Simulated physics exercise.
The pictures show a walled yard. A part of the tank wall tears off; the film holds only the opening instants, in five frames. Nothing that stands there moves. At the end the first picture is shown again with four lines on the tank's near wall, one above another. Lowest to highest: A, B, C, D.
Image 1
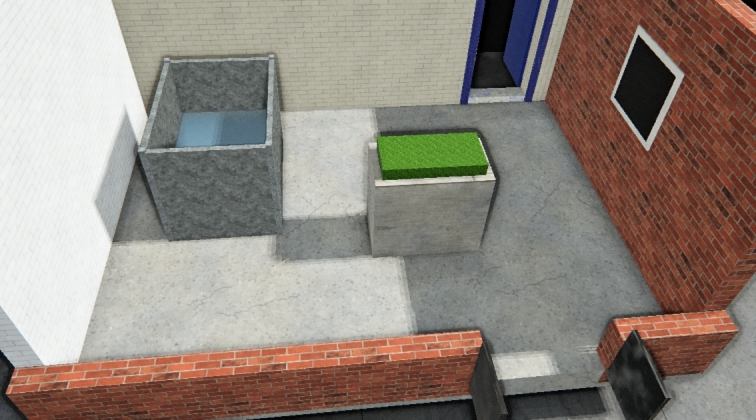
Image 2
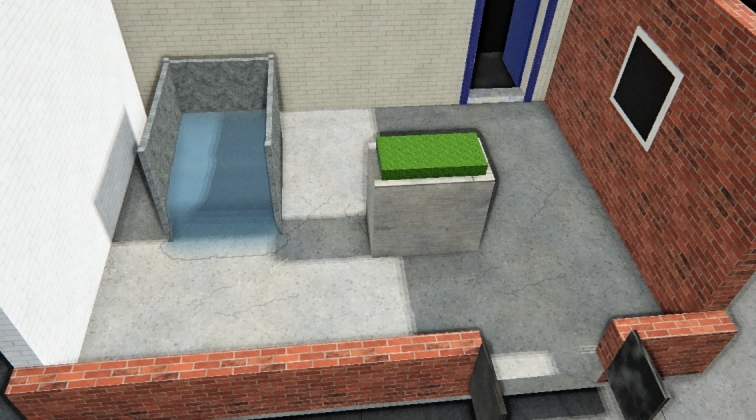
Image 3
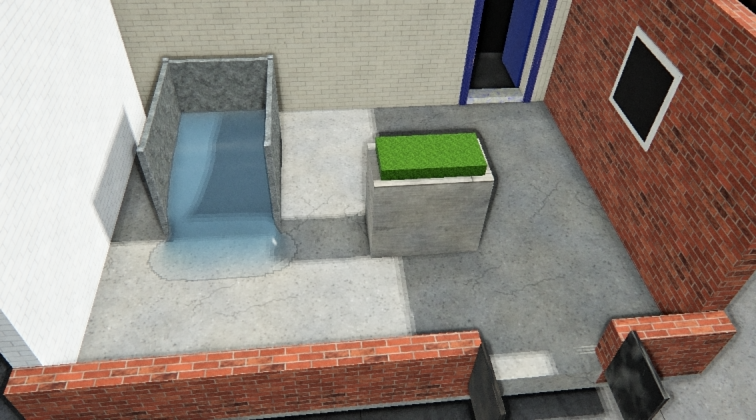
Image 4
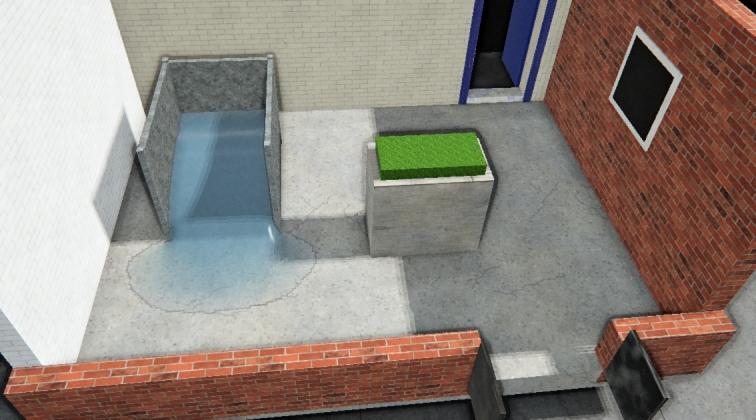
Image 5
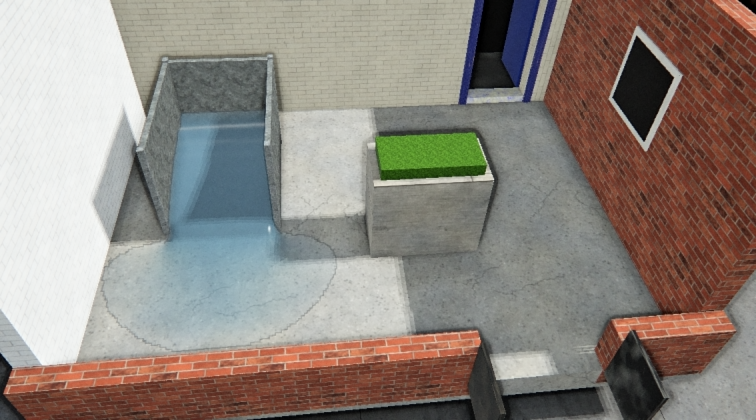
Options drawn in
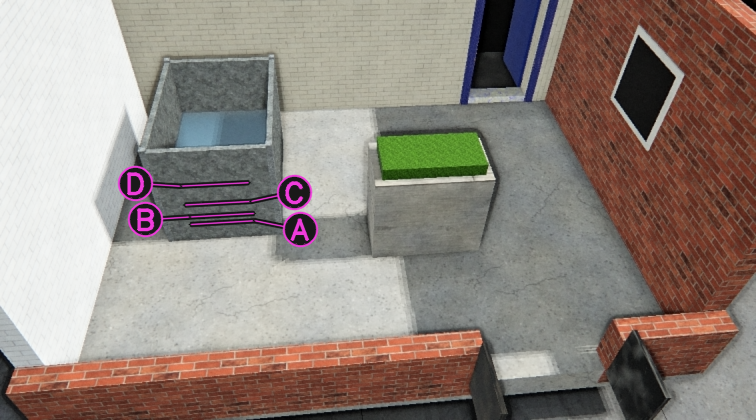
In a walled yard with brick and pale walls, a stone tank of water stands at the left, near a block topped with green. The tank's front side disappears and water pours out onto the concrete, then spreads toward the viewer in a widening, rounded sheet, while everything else stays still.
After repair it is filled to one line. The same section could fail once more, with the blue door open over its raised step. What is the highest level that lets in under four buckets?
Line D just does it.
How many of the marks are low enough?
All four.
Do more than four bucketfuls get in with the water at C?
No, that is safe.
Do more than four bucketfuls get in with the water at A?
No.
In magenta, A at (223, 222); B at (221, 215); C at (218, 203); D at (214, 184); from the bottom up A, B, C, D.
Choosing A, nothing gets over.
Choosing B, nothing gets over.
Choosing C, nothing gets over.
Choosing D, a bucket or two gets in.
